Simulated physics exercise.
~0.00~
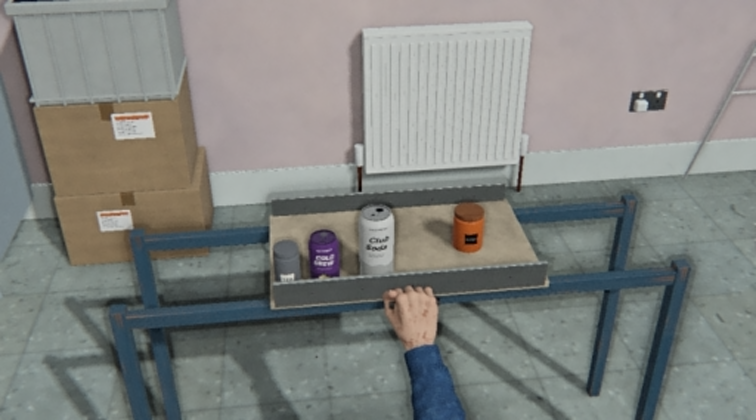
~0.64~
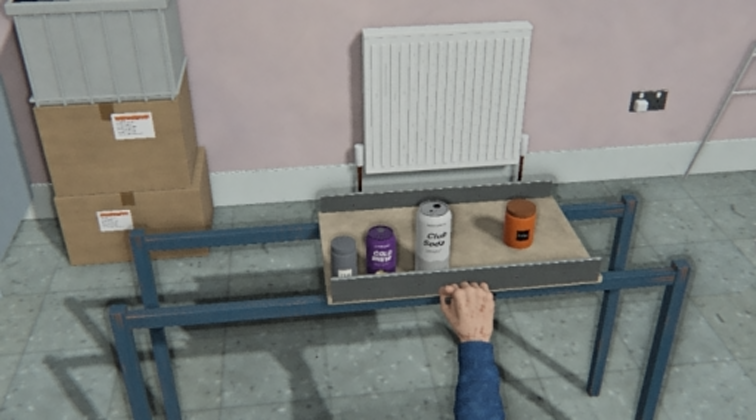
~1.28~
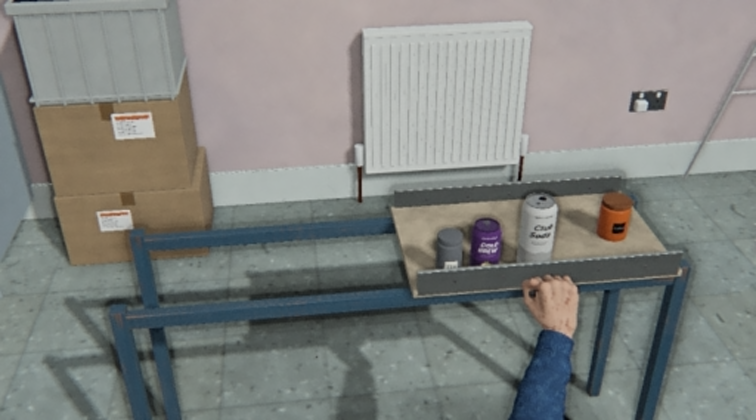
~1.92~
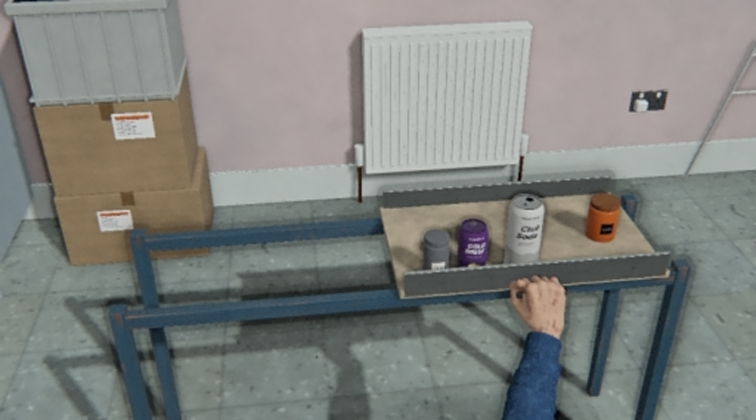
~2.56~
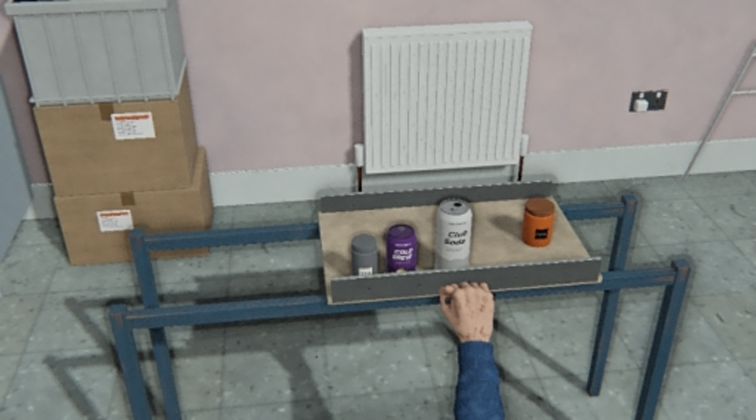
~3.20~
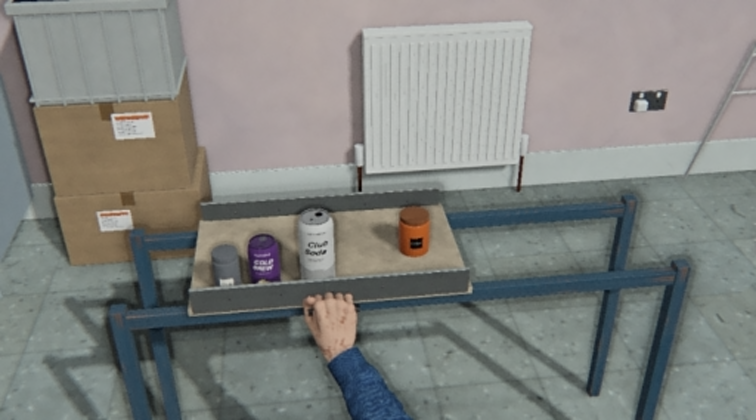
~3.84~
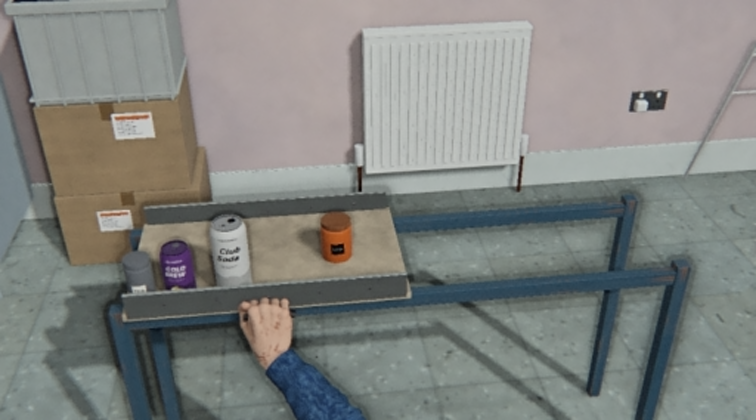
In a pink-walled room, a hand pushes a tray of two cans, a shaker and an orange jar right, then far left.
